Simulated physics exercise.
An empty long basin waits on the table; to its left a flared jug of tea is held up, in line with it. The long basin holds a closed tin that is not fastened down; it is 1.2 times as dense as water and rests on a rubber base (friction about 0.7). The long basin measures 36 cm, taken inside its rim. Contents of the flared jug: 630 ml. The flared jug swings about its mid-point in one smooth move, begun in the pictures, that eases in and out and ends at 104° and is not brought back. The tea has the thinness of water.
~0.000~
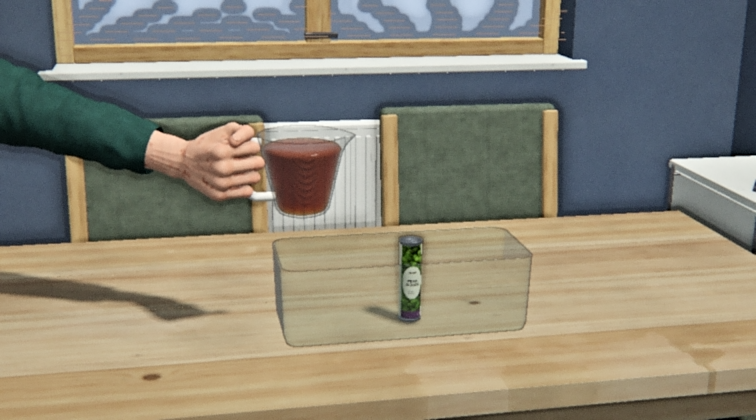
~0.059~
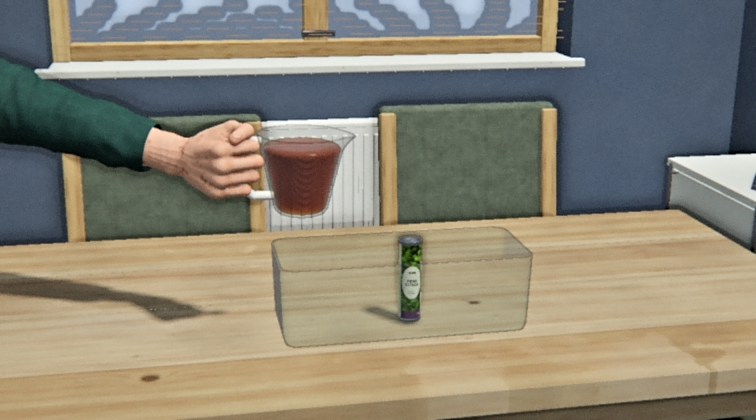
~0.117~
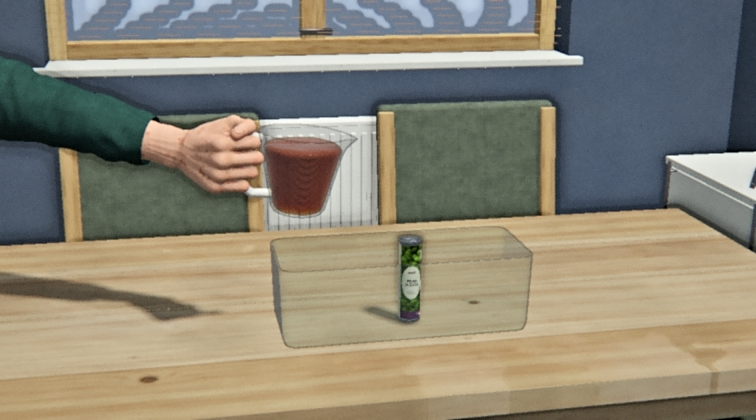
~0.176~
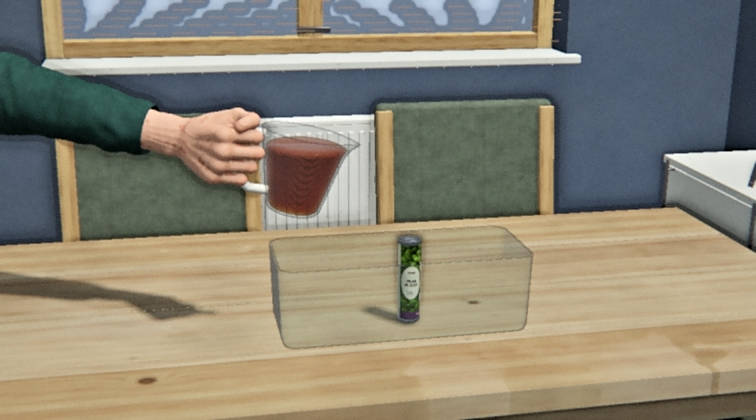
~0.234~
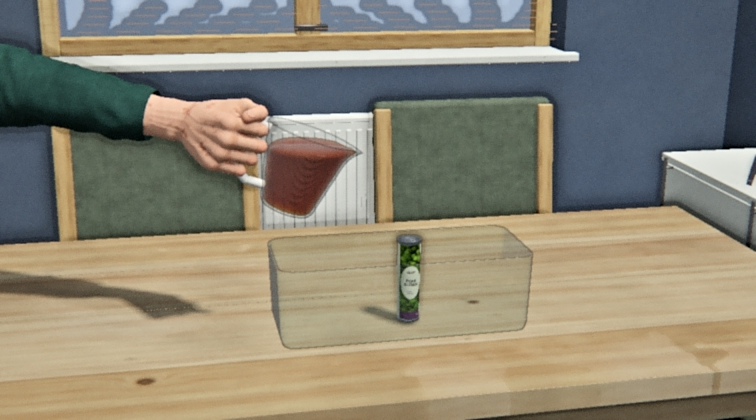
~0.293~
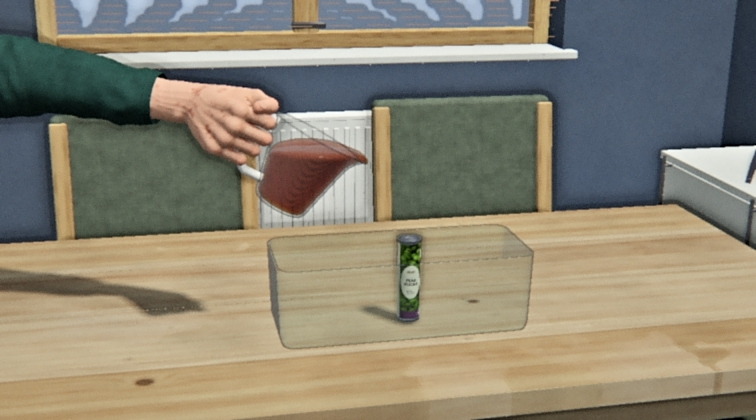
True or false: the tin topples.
False.
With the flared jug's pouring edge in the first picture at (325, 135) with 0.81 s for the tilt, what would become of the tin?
Then it stays on its base.
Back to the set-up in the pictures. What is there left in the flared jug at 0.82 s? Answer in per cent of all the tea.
Close to 5 percent of the whole amount.
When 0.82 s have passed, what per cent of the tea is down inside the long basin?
Value: Approx. 88 %.
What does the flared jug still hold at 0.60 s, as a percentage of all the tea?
44 %.
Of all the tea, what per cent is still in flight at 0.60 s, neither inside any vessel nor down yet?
Roughly 22 percent.
By 0.60 s the tilt is 87° and 45 per cent is still to pour; the tin stands where it began.
By 0.82 s the tilt is 104° and 5 per cent is still to pour; the tin stands where it began.
By 1.06 s the tilt is 104° and 0 per cent is still to pour; the tin stands where it began.
By 1.31 s the tilt is 104° and 0 per cent is still to pour; the tin stands where it began.
At rest the tin stands where it began.
